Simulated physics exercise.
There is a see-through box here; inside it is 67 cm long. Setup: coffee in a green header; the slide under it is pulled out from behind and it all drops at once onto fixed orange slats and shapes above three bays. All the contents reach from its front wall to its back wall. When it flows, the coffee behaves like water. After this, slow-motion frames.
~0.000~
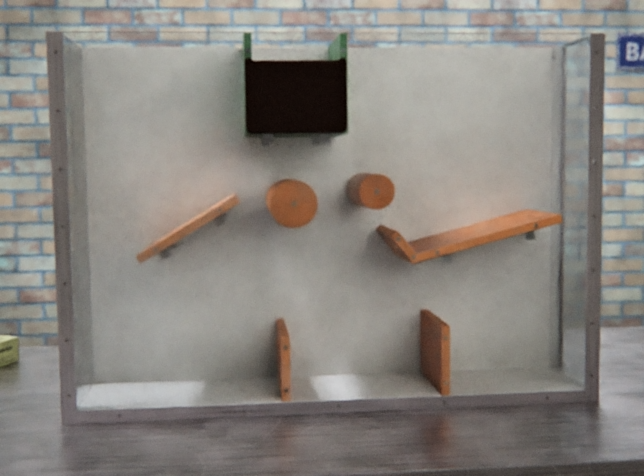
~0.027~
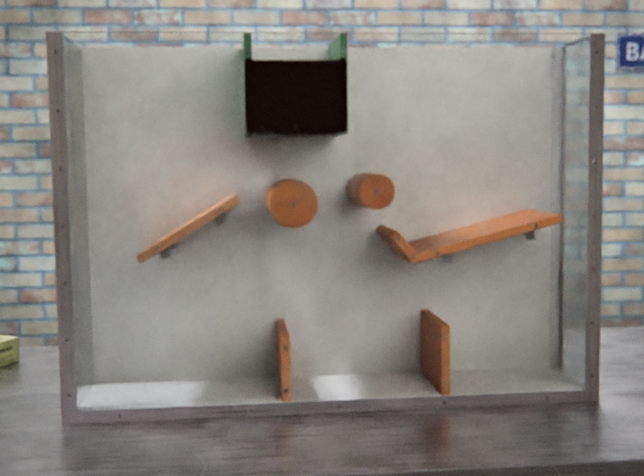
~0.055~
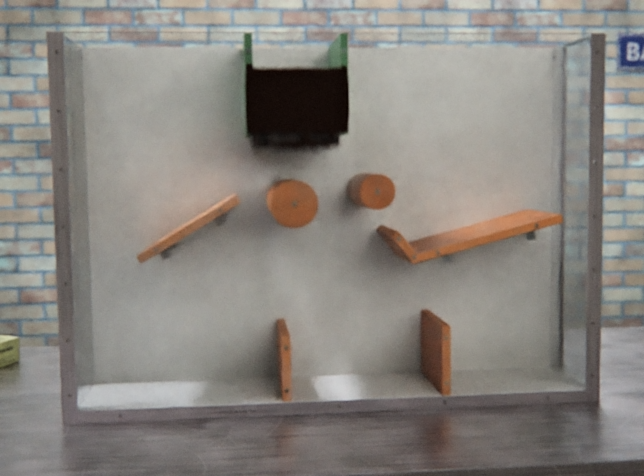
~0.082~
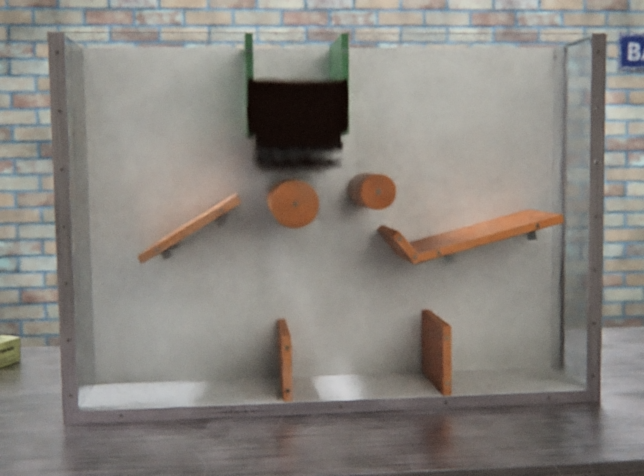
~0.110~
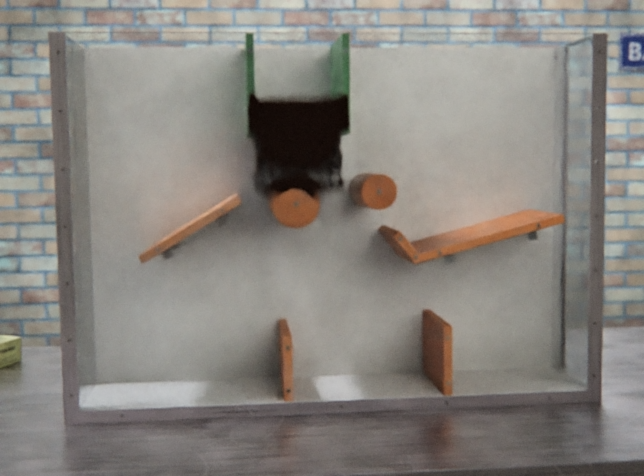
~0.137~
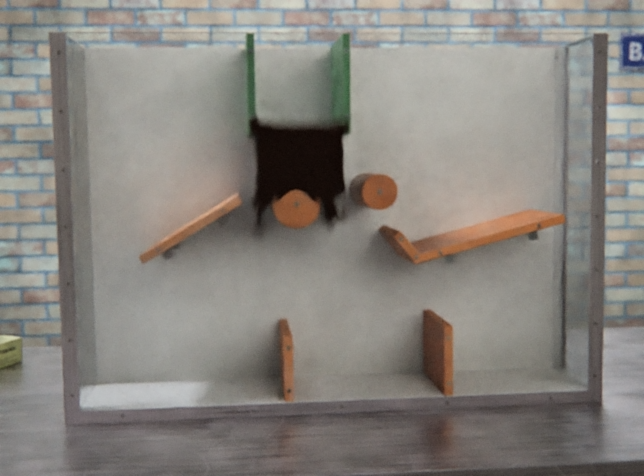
Inside a see-through box in front of a brick wall, dark coffee sat in a green holder, then dropped out of its open bottom and spread around the round wooden peg below.
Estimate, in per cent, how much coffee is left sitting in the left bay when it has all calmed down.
Around 45 percent of it.
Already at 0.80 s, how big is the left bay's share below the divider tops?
Roughly 46 percent.
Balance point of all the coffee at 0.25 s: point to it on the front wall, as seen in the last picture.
At about (303, 298).
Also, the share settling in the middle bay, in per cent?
About 48 %.
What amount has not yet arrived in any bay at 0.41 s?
Close to 20 in a hundred.
By 0.25 s the bays hold 20, 26 and 0 per cent, with 55 still above them.
By 0.41 s the bays hold 38, 42 and 0 per cent, with 19 still above them.
By 0.80 s the bays hold 45, 47 and 6 per cent, with 2 still above them.
At rest it is 47 per cent left, 47 middle, 6 right.
